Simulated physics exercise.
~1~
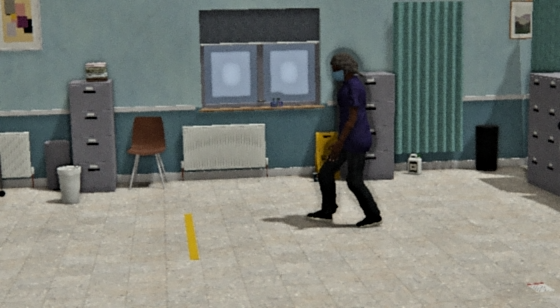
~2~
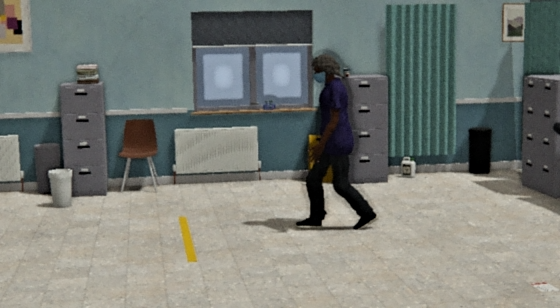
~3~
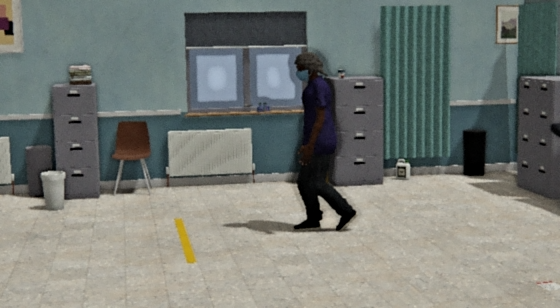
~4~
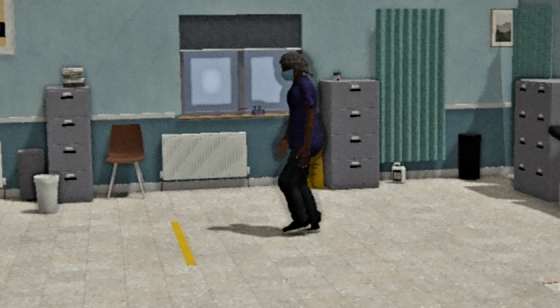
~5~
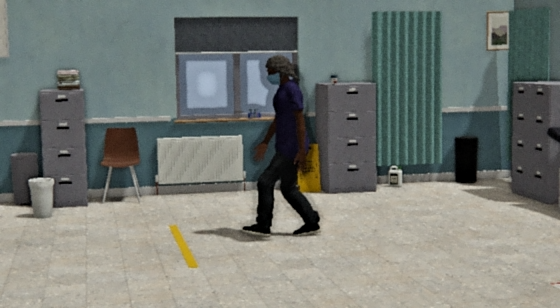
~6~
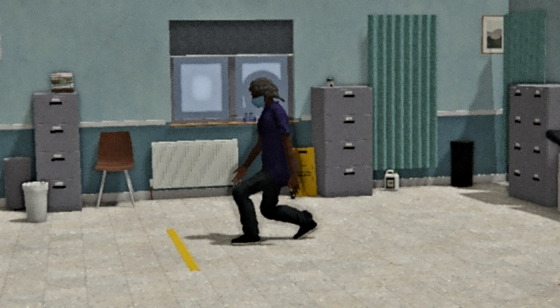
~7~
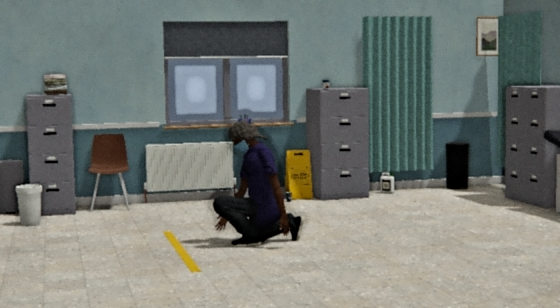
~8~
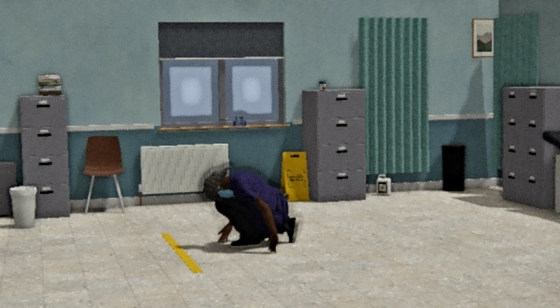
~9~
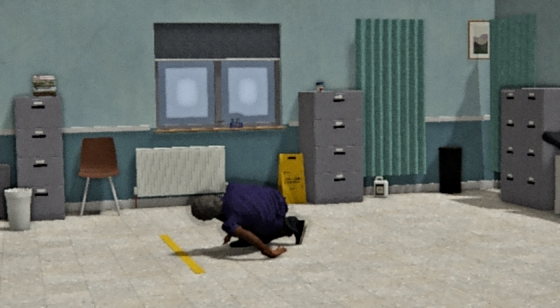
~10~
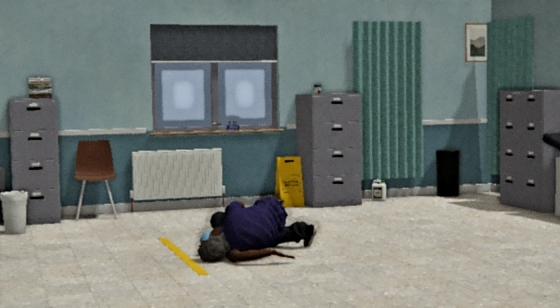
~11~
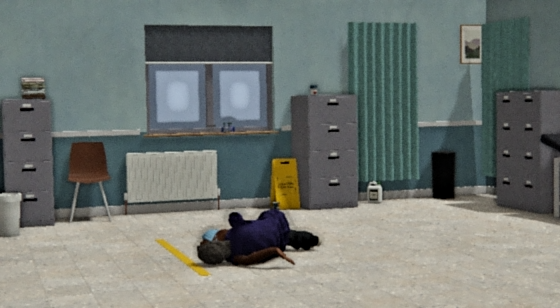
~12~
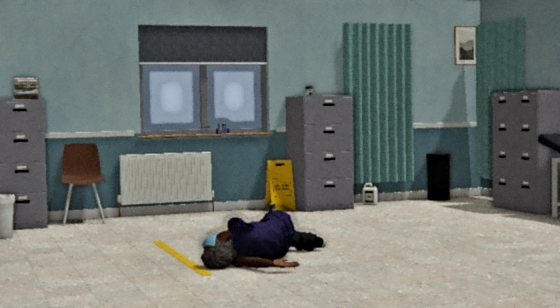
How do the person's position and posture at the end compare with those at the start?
At the start the person is upright and walking in front of the filing cabinet to the right of the window. By the end they are lying on the floor farther to the left, just short of the yellow strip.
